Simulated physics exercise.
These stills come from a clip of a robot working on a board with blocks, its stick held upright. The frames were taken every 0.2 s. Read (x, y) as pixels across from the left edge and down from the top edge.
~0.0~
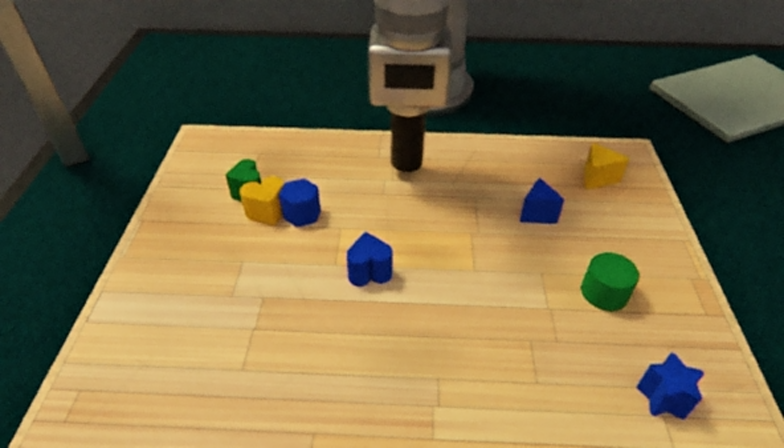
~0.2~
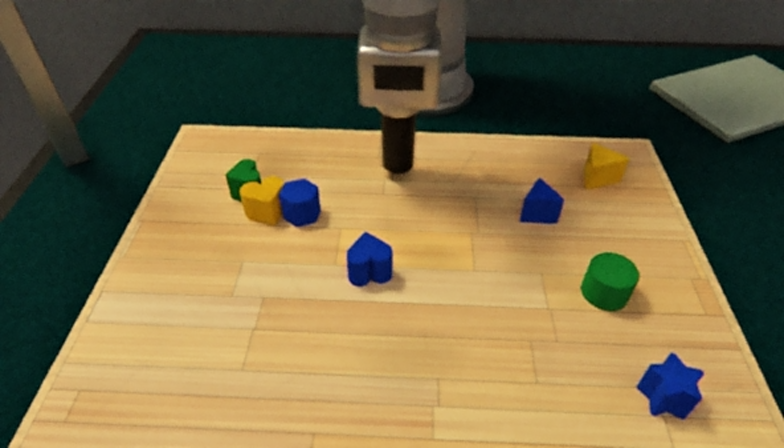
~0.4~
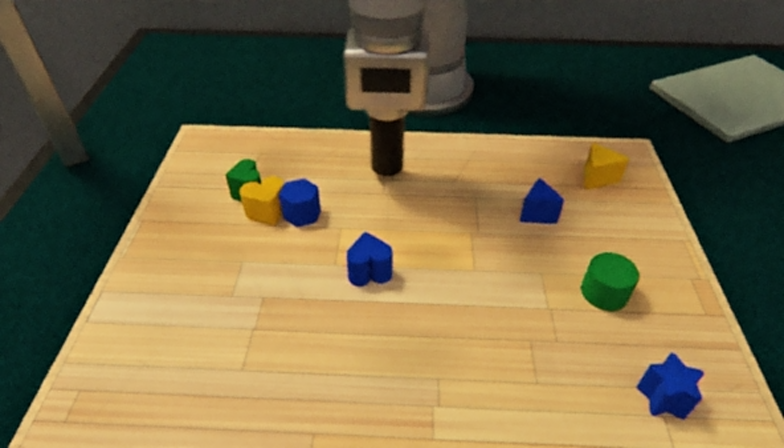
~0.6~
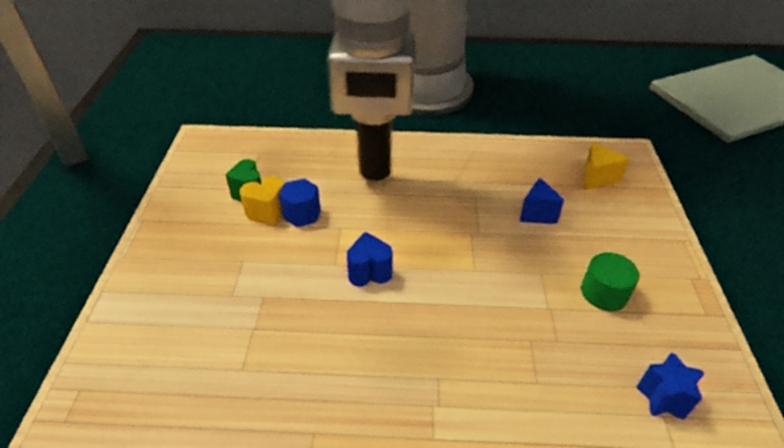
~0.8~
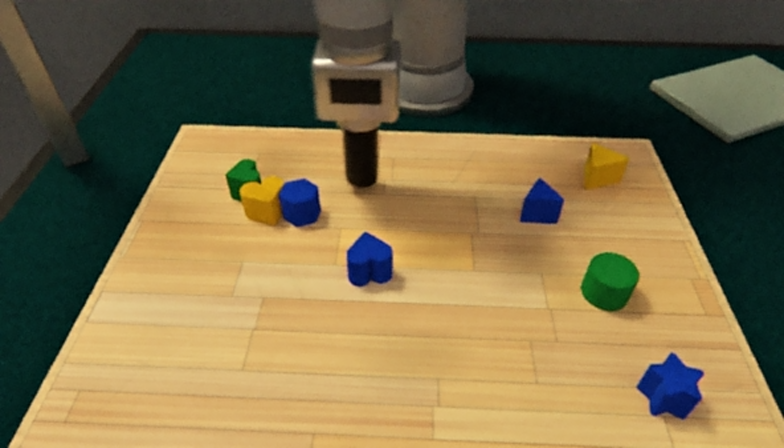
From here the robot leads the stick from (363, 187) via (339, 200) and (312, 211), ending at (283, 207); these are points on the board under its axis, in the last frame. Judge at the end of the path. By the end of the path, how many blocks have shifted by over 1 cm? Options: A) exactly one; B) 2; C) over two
B - 2.
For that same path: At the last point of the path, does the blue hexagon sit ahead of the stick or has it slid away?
The blue hexagon slips off.
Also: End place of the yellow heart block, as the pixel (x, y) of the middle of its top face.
The middle of its top is at (238, 191).
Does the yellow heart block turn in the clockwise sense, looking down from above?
Going by the path, yes.
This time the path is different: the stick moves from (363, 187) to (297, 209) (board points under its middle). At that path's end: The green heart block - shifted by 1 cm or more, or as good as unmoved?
Once the stick is done, the green heart block remains in the old spot.
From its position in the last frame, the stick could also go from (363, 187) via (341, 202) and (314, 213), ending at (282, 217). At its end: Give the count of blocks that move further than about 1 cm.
It moves two blocks.
What follows on the original path. One third of the way, stick (338, 189); nothing pushed yet.
Two thirds of the way, stick (310, 201); yellow heart block (251, 189); blue hexagon (277, 202), turned 15° clockwise.
At the end, stick (282, 196); green heart block (241, 169); yellow heart block (238, 191), turned 20° clockwise; blue hexagon (266, 208).
